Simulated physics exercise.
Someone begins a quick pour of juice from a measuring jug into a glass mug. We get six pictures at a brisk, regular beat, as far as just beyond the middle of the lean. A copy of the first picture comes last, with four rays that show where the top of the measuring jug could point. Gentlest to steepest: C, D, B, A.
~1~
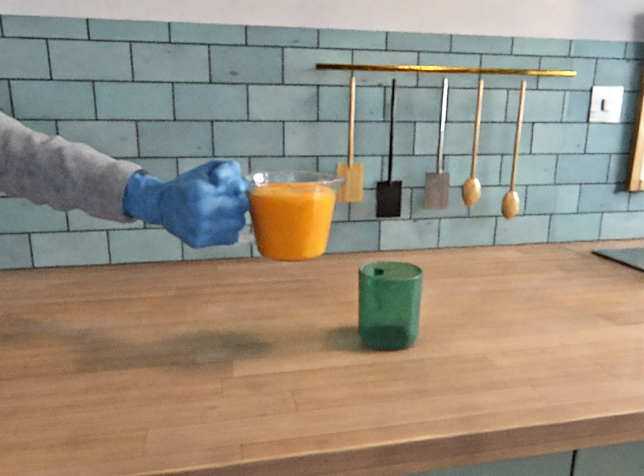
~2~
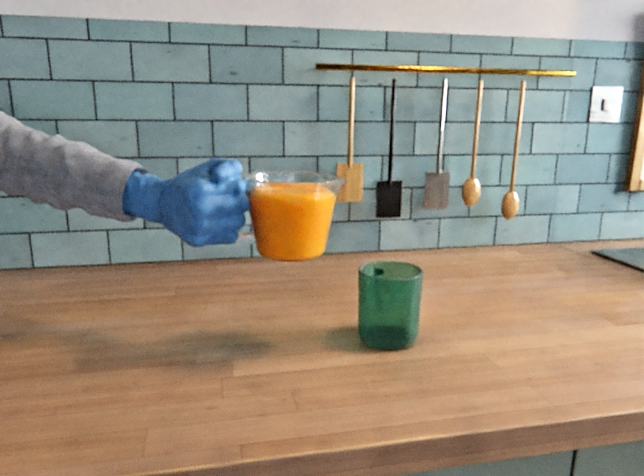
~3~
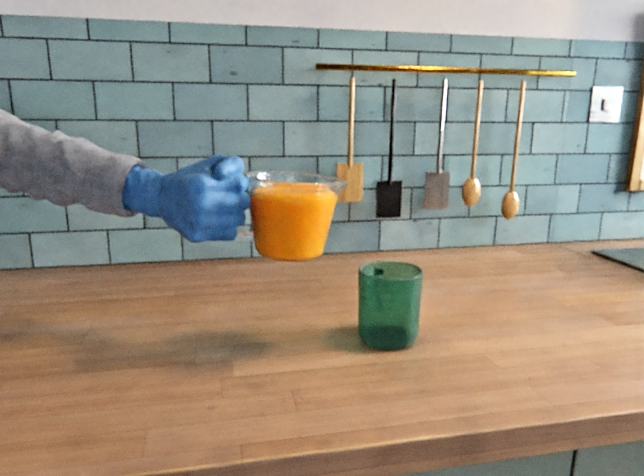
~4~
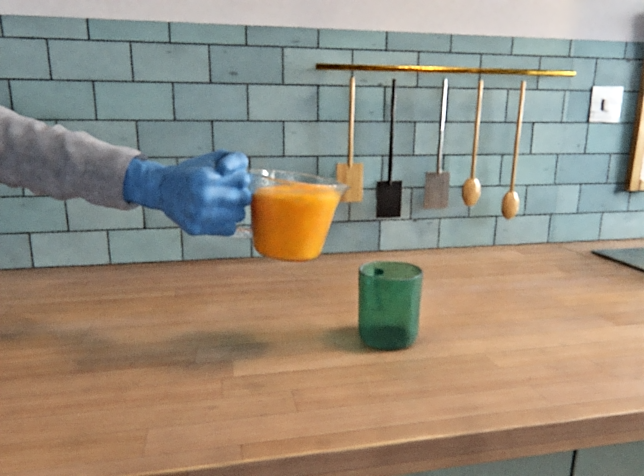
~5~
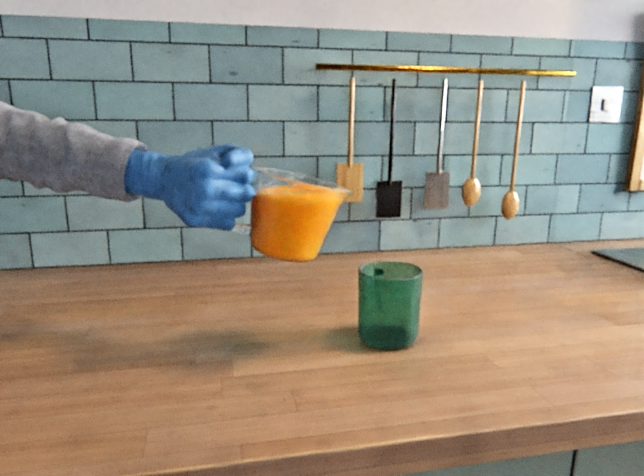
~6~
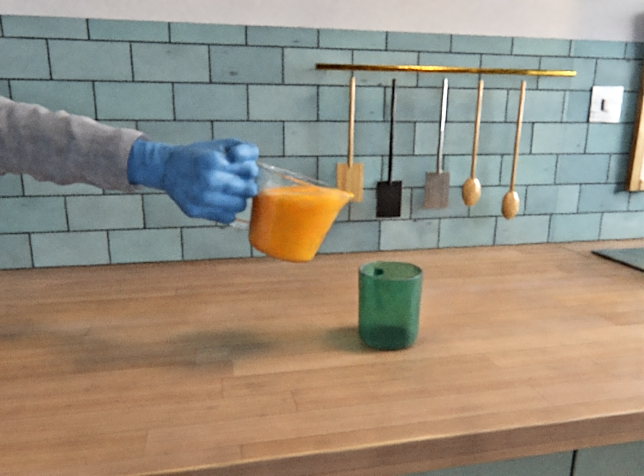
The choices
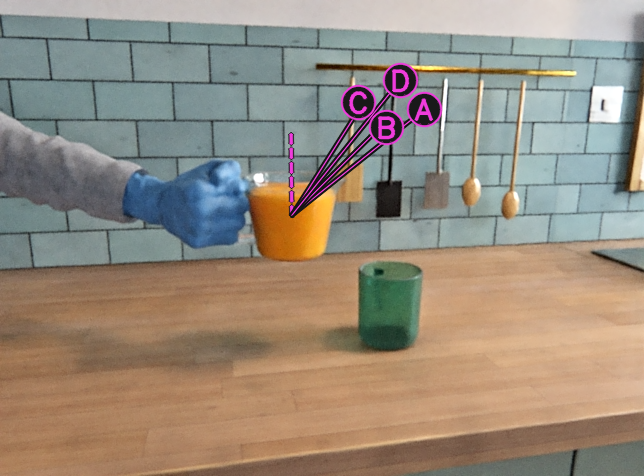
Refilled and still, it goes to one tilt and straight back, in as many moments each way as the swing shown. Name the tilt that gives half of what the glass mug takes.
Mark B does it best.
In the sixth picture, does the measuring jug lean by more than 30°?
No.
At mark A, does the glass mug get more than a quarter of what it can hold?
Yes, clearly.
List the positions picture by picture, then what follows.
Upright, lip at (345, 179); rim of the glass mug round (391, 269); nothing has left yet.
Upright, lip at (345, 180); nothing has left yet.
Tipped about 4°, lip at (347, 182); nothing has left yet.
Tipped about 8°, lip at (349, 186); nothing has left yet.
Tipped about 13°, lip at (351, 192); nothing has left yet.
Tipped about 18°, lip at (352, 197); nothing has left yet.
On the marked copy, A at (411, 119); B at (371, 136); C at (352, 119); D at (389, 93).
With A, the glass mug ends with about 62 % of what it can hold.
With B, the glass mug ends with about 48 % of what it can hold.
With C, the glass mug ends with about 24 % of what it can hold.
With D, the glass mug ends with about 36 % of what it can hold.
